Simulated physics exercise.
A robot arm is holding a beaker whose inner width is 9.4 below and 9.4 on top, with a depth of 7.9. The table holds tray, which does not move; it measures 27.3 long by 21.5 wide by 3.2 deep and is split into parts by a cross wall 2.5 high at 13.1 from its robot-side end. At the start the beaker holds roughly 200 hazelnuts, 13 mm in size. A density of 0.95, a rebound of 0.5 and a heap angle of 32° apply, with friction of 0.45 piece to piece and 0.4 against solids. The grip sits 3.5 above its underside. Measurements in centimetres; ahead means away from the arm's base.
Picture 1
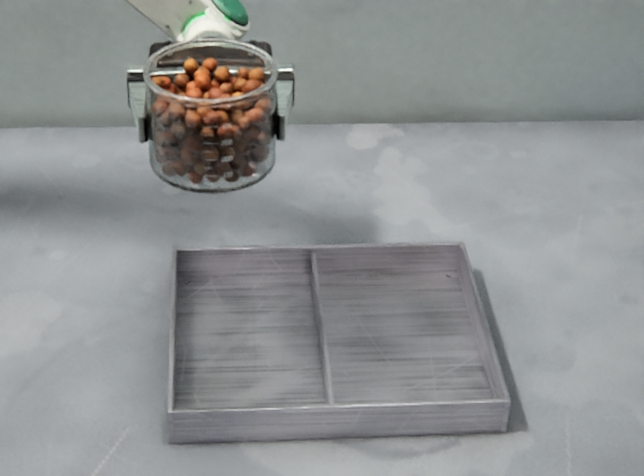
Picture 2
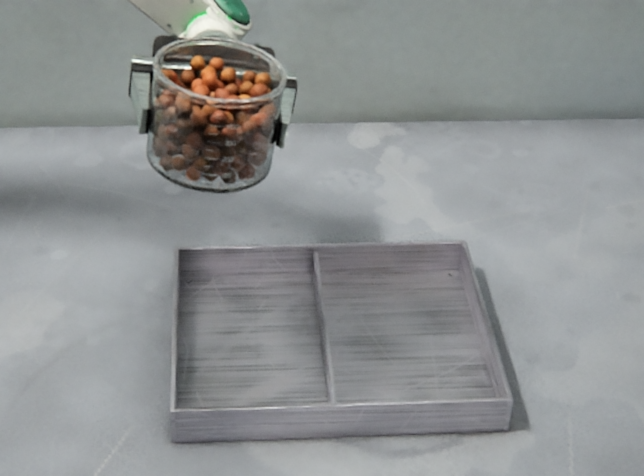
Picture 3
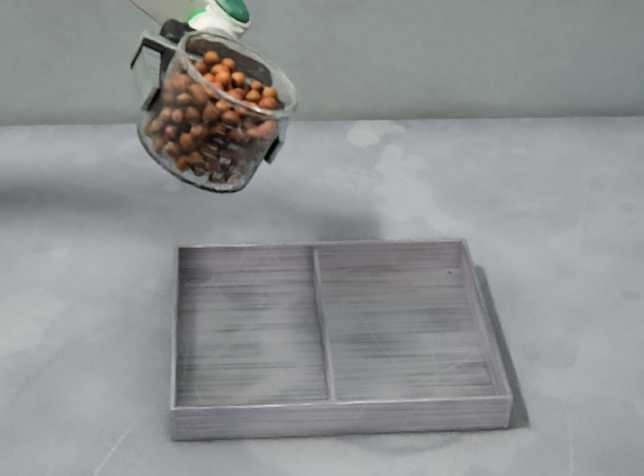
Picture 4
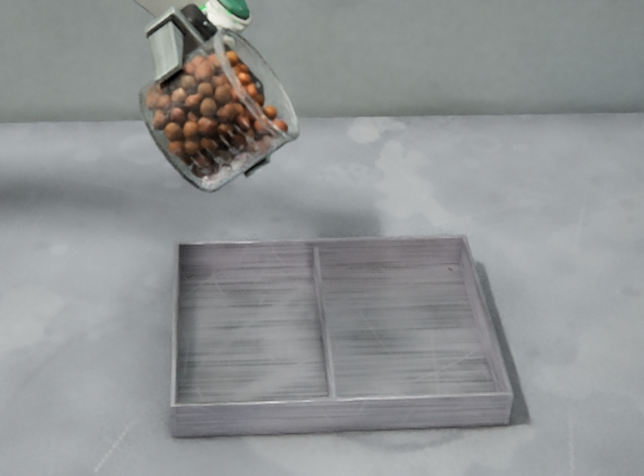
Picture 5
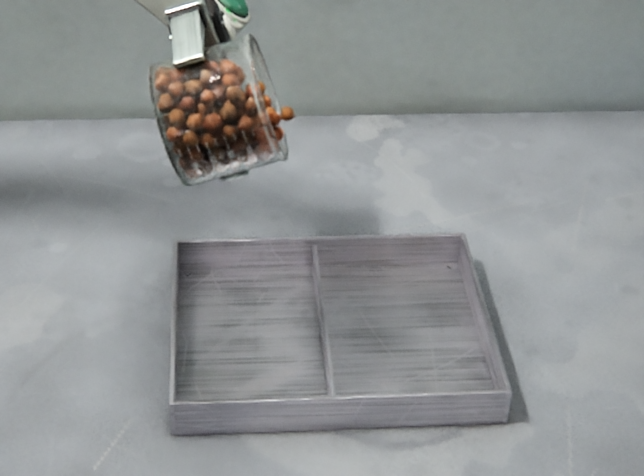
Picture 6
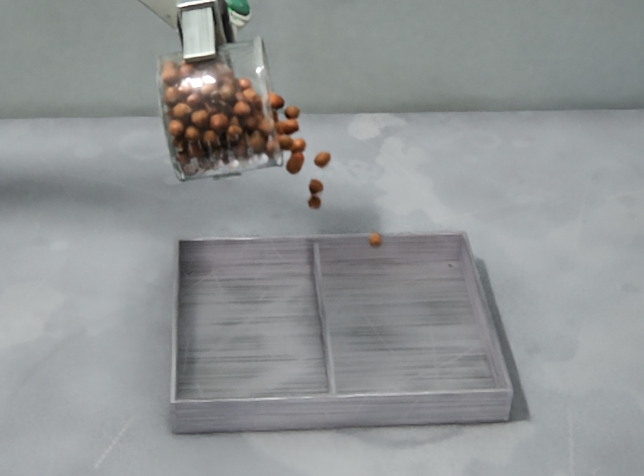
Over a grey tabletop, a robot arm held a clear beaker full of round brown nuts above a divided tray, then tilted it steadily to the right until a few nuts tumbled out over the rim.
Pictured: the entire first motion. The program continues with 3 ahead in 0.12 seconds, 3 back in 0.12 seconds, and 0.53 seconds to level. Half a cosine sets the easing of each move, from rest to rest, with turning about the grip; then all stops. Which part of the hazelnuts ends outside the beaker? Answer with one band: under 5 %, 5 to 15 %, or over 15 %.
Over 15 %.
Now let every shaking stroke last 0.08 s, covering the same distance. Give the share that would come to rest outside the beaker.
That change gives some 60 percent.
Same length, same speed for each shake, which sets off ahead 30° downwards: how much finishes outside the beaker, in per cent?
Result: Approx. 30 %.
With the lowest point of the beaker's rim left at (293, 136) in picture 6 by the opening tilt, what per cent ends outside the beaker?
The share is about 20 percent.
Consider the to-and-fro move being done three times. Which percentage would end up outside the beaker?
It would come to around 70 %.
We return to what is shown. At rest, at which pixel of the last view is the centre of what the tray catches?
It ends up close to (396, 322).
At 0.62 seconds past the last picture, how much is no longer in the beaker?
Roughly 40 percent by that moment.
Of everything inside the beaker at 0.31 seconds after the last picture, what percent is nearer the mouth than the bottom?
50 per cent.
Then, 0.31 s after the last picture, tilted 77° forward, highest piece 24 above the table; 125 in the beaker, 24 in the far-side part, 2 in the robot-side part, 47 in flight or on a rim.
Then, 0.62 s after the last picture, tilted 16° forward, highest piece 27 above the table; 115 in the beaker, 64 in the far-side part, 18 in the robot-side part, 1 in flight or on a rim.
Then, 0.97 s after the last picture, level, highest piece 27 above the table; 115 in the beaker, 65 in the far-side part, 18 in the robot-side part.
Then, 2.02 s after the last picture, level, highest piece 27 above the table; 115 in the beaker, 65 in the far-side part, 18 in the robot-side part.
Final count, 115 in the beaker, 65 in the far-side part, 18 in the robot-side part. That is 42 % outside the beaker.
